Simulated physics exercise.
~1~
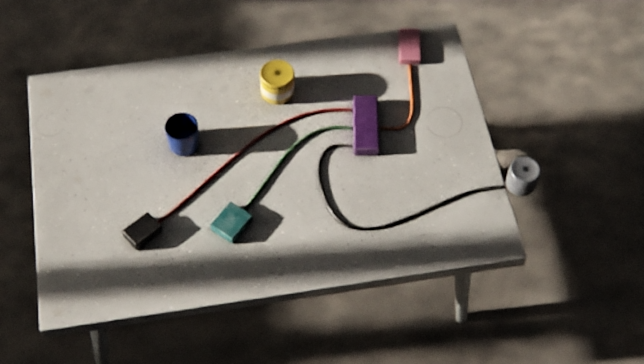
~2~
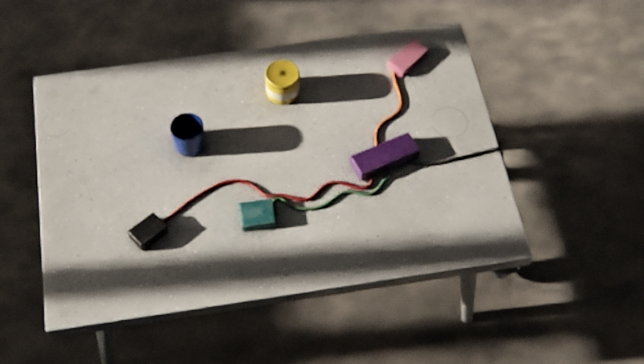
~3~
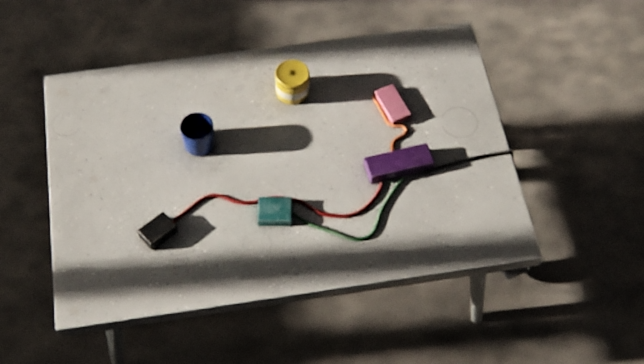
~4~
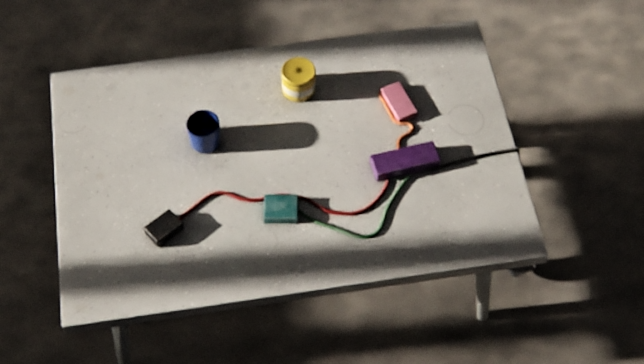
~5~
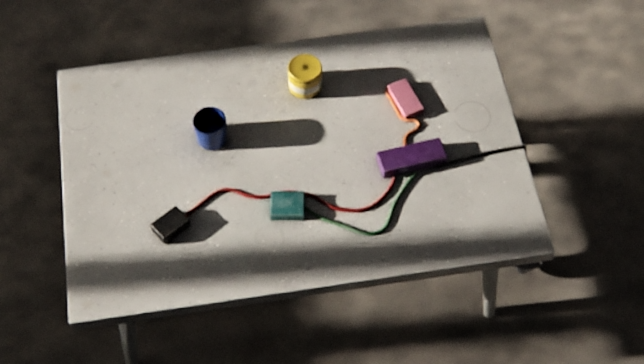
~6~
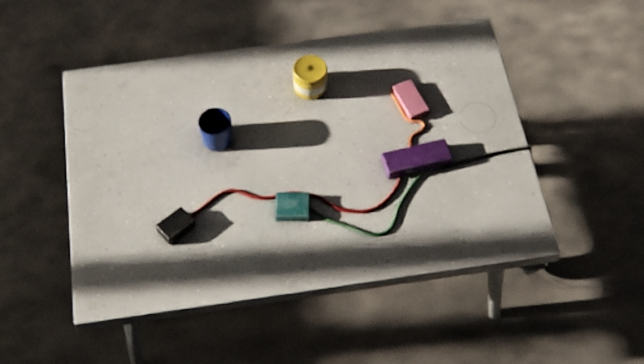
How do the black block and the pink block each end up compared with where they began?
The black block hardly stirs from its spot, while the pink block is pulled away from its place near the far edge and rests closer to the purple strip.
